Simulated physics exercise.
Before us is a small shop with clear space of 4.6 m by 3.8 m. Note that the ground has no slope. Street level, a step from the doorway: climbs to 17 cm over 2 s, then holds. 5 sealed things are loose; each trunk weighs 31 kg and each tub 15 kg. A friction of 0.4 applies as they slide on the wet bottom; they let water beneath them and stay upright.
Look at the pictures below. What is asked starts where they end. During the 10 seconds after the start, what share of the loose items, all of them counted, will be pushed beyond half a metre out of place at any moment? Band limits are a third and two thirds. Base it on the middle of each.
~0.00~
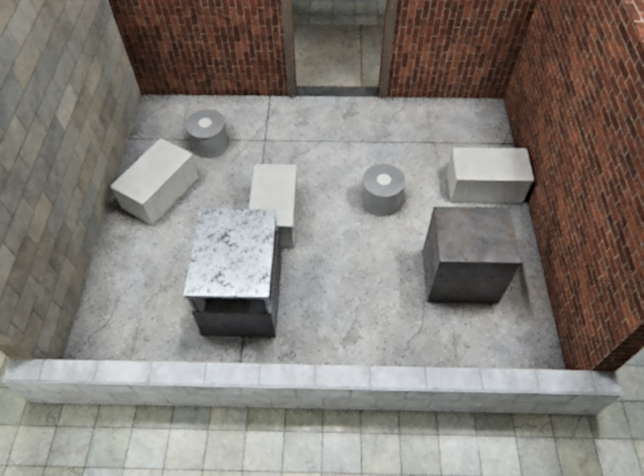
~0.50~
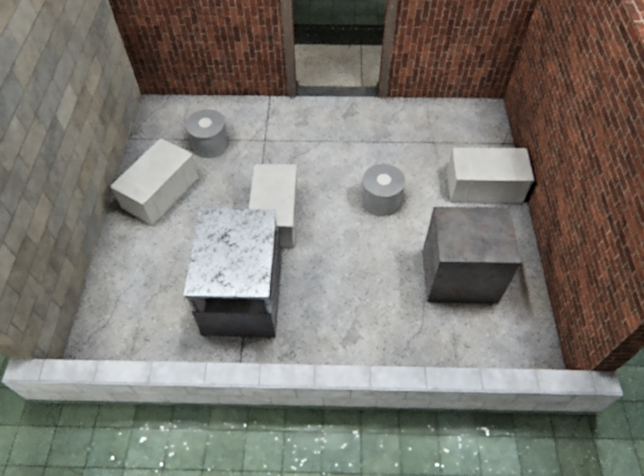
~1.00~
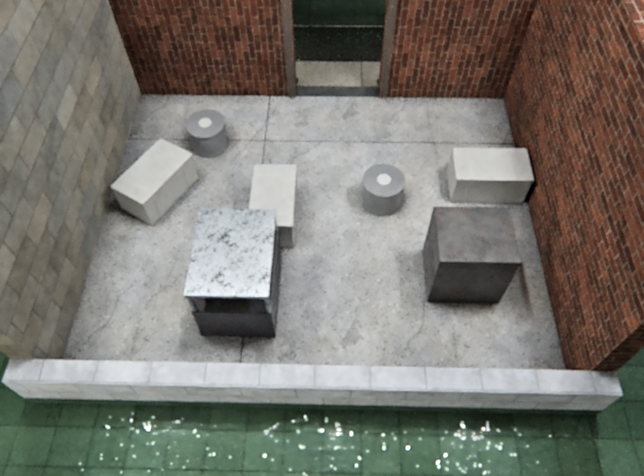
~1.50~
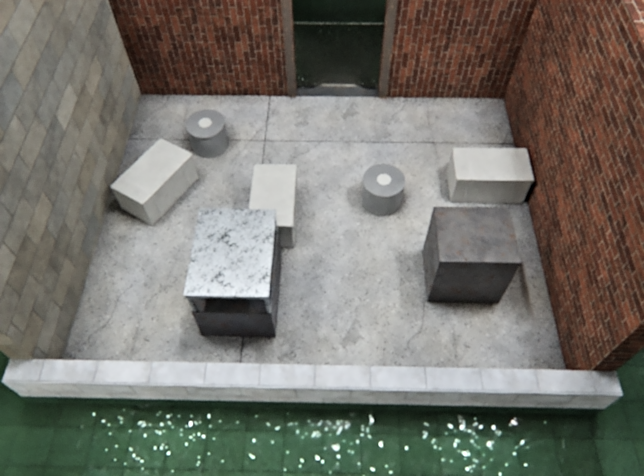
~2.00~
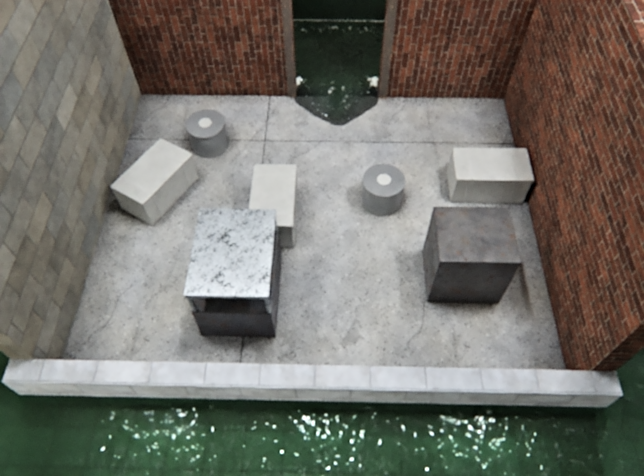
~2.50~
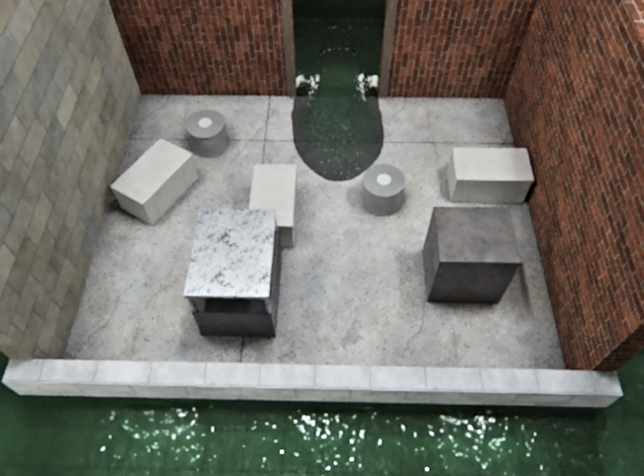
The share is not even a third.
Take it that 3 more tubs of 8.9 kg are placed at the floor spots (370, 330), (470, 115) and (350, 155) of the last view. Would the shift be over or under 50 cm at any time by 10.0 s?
The three, in order: Larger, smaller shift, larger.
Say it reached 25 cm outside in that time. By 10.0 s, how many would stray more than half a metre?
In that case 3 of them.
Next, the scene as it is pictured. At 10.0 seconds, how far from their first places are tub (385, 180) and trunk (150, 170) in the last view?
One is off by 5 cm, the other by 0 cm, in the order asked.
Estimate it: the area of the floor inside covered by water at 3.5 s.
The covered patch comes to about 5.0 m2.
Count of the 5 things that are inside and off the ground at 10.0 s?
I count 0.
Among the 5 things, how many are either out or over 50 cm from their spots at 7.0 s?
Tally: 0.
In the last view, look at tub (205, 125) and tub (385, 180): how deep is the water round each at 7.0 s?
Around 3 cm and 5 cm.
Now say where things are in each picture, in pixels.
In the first frame, a trunk at (152, 170) rests on the ground; a tub at (384, 180) rests on the ground; water covers 0.0 m2; 0 of 5 have shifted.
In the second frame, a trunk at (152, 170), on the bottom; a tub at (384, 180) rests on the ground; 0.0 m2 under water; 0 of 5 have shifted.
In the third frame, a trunk at (152, 170), on the bottom; a tub at (384, 180), on the bottom; 0.0 m2 under water; 0 of 5 have shifted.
In the fourth frame, a trunk at (152, 170) rests on the ground; a tub at (384, 180) rests on the ground; water covers 0.0 m2; 0 of 5 have shifted.
In the fifth frame, a trunk at (152, 170) rests on the ground; a tub at (384, 180) rests on the ground; water covers 0.3 m2; 0 of 5 have shifted.
In the sixth frame, a trunk at (152, 170), on the bottom; a tub at (384, 180) rests on the ground; water covers 1.2 m2; 0 of 5 have shifted.
After 3.5 s 0 of 5 are over 50 cm from their spots; 0 afloat.
After 4.5 s 0 of 5 are over 50 cm from their spots; 0 afloat.
After 7.0 s 0 of 5 are over 50 cm from their spots; 0 afloat.
After 10.0 s 0 of 5 are over 50 cm from their spots, and 0 have been at some point; 0 afloat.
